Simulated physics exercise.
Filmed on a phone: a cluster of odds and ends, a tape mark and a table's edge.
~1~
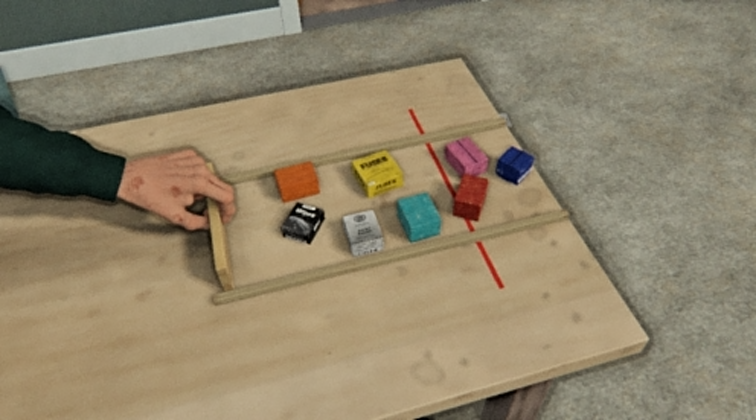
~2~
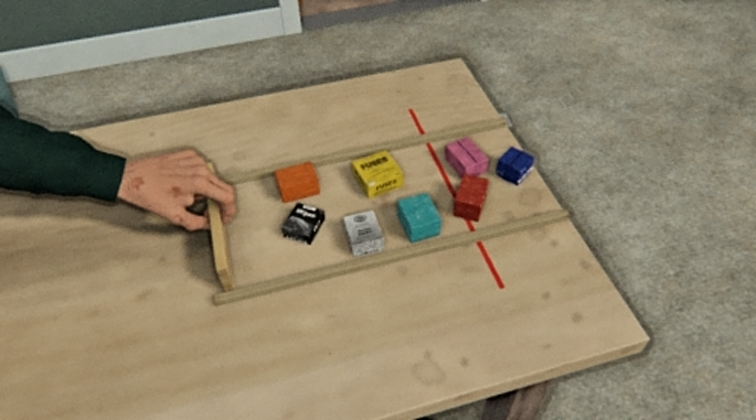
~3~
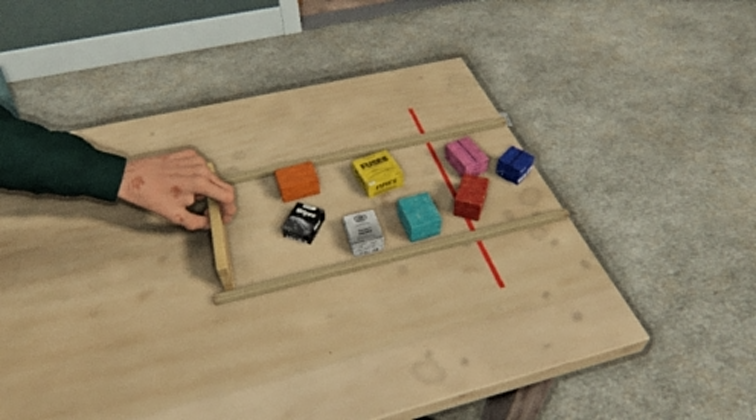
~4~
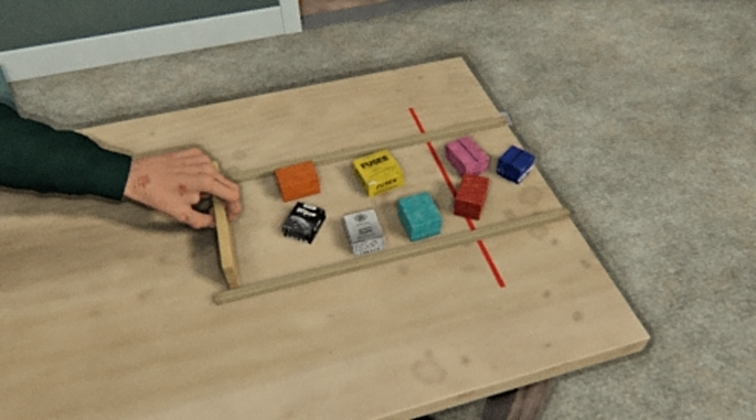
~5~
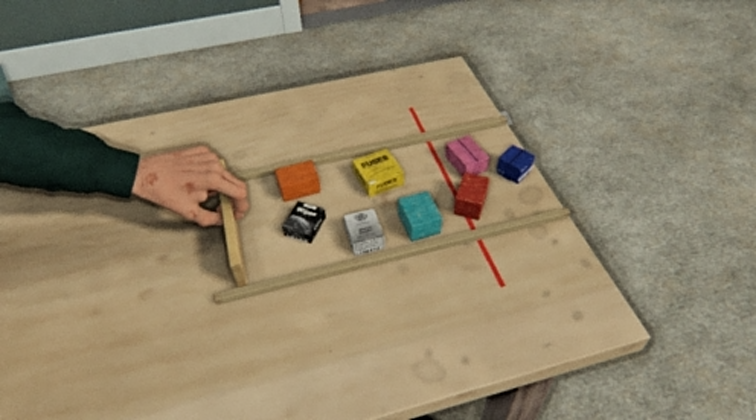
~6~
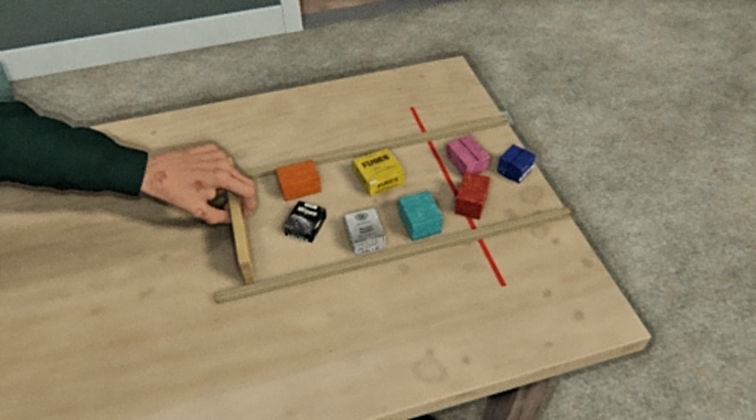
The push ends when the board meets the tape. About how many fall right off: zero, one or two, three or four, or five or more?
The number that fall off is one or two.
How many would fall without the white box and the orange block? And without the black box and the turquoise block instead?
It would be 0 and 0.
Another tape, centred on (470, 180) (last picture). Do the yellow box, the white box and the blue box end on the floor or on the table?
The yellow box survives; the white box does not fall; the blue box goes over.
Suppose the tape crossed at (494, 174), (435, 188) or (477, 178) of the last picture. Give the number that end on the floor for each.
Down on the floor: 4, 0 and 3.
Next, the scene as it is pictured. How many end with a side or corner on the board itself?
It touches 3.
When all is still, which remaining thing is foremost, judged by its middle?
That is the pink box.
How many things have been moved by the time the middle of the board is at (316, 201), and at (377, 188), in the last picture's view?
First 3, then 5.
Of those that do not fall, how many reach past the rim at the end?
That would be 1.
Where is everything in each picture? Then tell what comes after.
The first frame shows blue box (514, 166); pink box (466, 159); red block (471, 198); board (218, 225); tape (450, 186).
The second frame shows pink box (466, 159); turquoise block (419, 218).
The third frame shows red block (471, 197); board (218, 225).
The fourth frame shows blue box (515, 165); black box (304, 223).
The fifth frame shows pink box (467, 157); white box (364, 232).
The sixth frame shows blue box (516, 164); pink box (468, 156); red block (472, 196); board (238, 219); tape (451, 184).
Early on, none off yet; blue box at rest near (516, 164); pink box at rest near (468, 156); red block at rest near (472, 196).
A while later, none off yet; blue box at rest near (516, 164); pink box moving near (472, 156); red block at rest near (475, 195).
Finally, the number that fall off is one or two; lost, blue box.
